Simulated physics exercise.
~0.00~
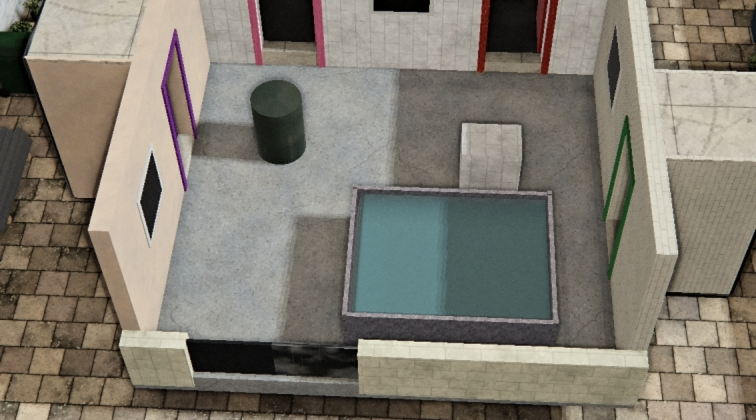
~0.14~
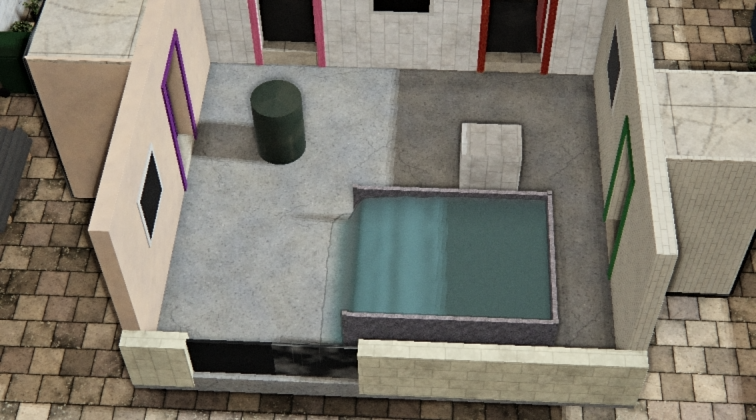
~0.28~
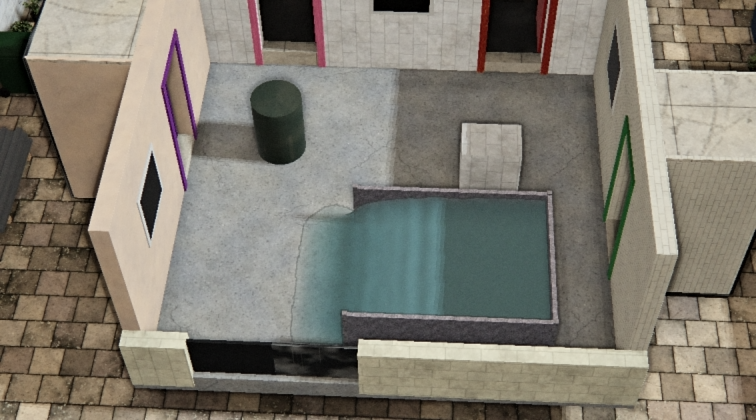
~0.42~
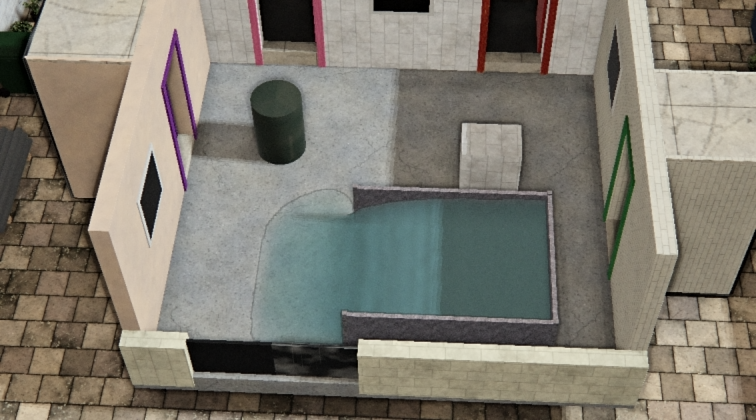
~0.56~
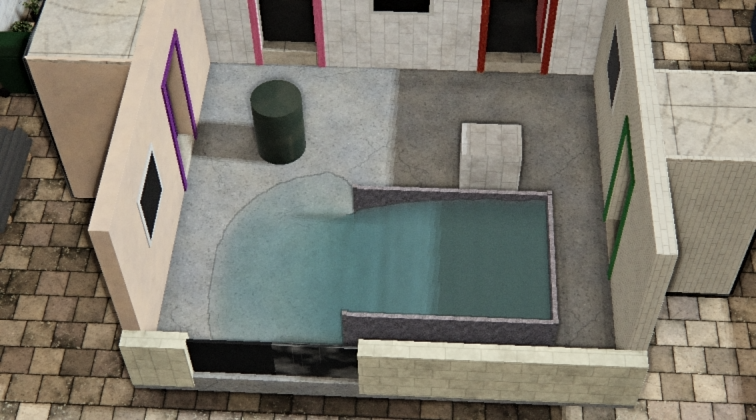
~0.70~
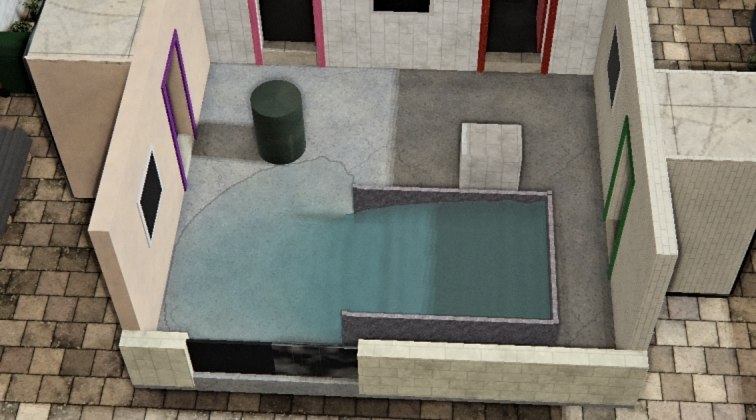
Walled back court from above, water pouring from the broken left side of an open tank and spreading across the grey floor.
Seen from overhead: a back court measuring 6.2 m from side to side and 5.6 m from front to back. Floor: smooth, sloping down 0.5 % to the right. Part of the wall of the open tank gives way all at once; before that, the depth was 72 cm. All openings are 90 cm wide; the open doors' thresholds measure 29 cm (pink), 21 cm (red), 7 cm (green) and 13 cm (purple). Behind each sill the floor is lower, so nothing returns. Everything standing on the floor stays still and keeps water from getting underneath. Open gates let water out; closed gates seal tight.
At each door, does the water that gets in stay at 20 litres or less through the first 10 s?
As I see it, pink door: Limit unbroken. Red door: Limit unbroken. Green door: Limit broken. Purple door: Limit broken.
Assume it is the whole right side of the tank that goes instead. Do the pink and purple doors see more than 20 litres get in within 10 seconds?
Checking each door against the limit: Pink does not exceed it, purple does not exceed it.
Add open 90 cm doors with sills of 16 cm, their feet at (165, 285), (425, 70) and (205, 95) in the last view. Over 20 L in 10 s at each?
Per doorway, in order: Sufficient / insufficient / sufficient.
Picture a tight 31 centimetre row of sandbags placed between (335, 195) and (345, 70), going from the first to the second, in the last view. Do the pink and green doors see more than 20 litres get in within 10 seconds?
Checking the limit, pink is fine, green is fine.
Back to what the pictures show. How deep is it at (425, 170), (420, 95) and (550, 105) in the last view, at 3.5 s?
First 0 cm, then 1 cm, then 0 cm.
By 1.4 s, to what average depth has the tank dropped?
About 44 centimetres on average.
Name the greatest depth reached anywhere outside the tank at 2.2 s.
Peak depth: Approx. 52 cm.
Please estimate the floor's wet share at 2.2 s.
Covered: Roughly 40 per cent.
After 1.4 s water covers 35 % of the floor and is deepest (52 cm) near (154, 348); pink door not reached, red door not reached, green door not reached, purple door 18 cm at the sill, 0 L in.
After 2.2 s water covers 40 % of the floor and is deepest (52 cm) near (152, 359); pink door not reached, red door not reached, green door not reached, purple door 25 cm at the sill, 18 L in.
After 3.5 s water covers 50 % of the floor and is deepest (42 cm) near (244, 63); pink door 29 cm at the sill, 0 L in, red door not reached, green door not reached, purple door 20 cm at the sill, 69 L in.
After 6.0 s water covers 95 % of the floor and is deepest (35 cm) near (578, 75); pink door 17 cm at the sill, 3 L in, red door 8 cm at the sill, 0 L in, green door 7 cm at the sill, 0 L in, purple door 15 cm at the sill, 129 L in.
After 10.0 s water covers 100 % of the floor and is deepest (28 cm) near (614, 379); pink door 8 cm at the sill, 3 L in, red door 15 cm at the sill, 2 L in, green door 14 cm at the sill, 52 L in, purple door 7 cm at the sill, 132 L in.
